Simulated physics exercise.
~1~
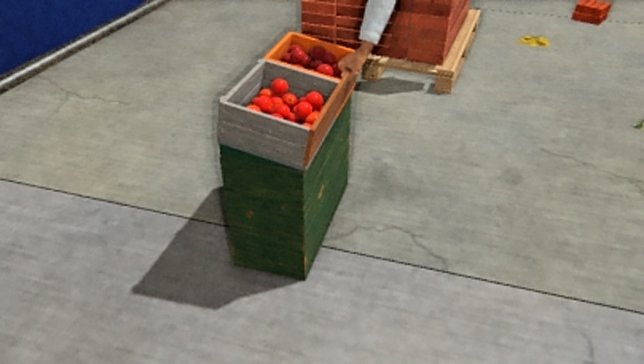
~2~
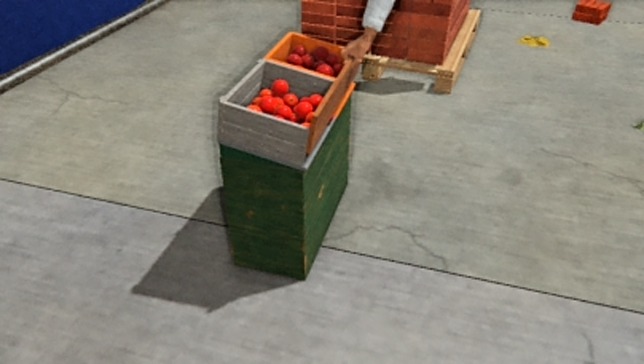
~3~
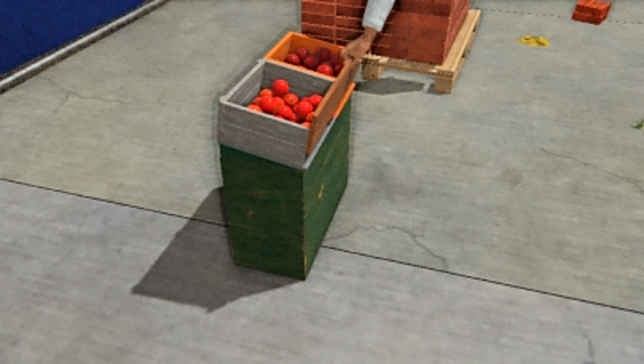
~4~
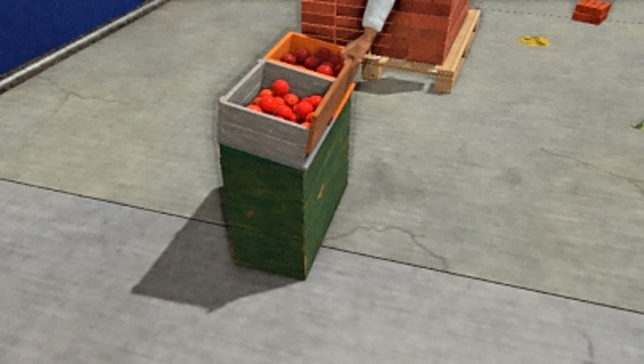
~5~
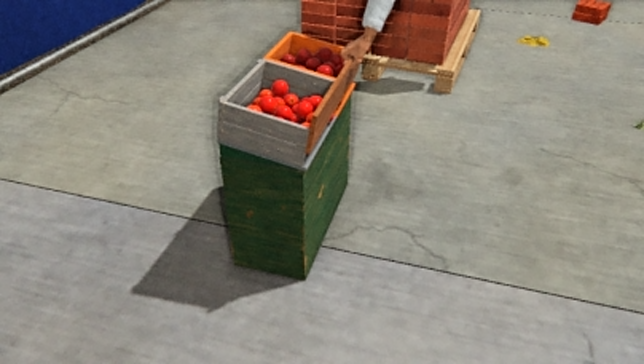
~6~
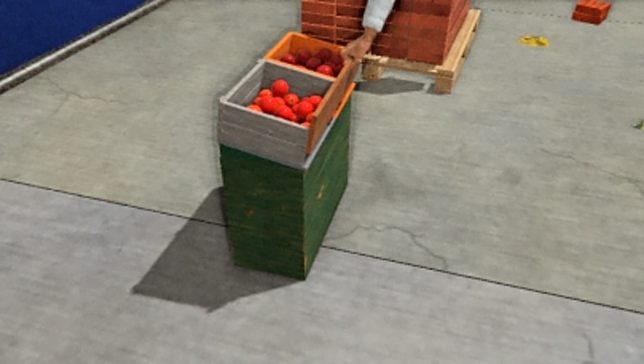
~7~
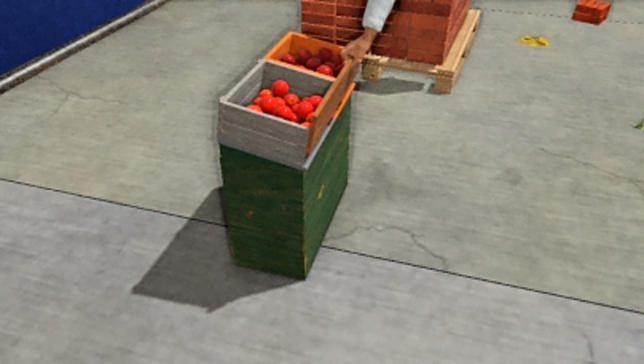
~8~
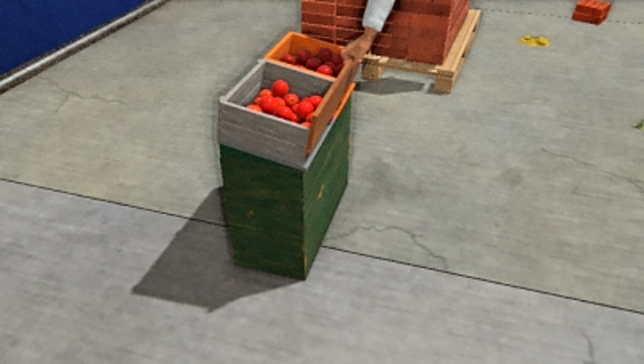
On a concrete floor, a hand slightly lifting a wooden gate beside bins of red apples and tomatoes, all staying put.
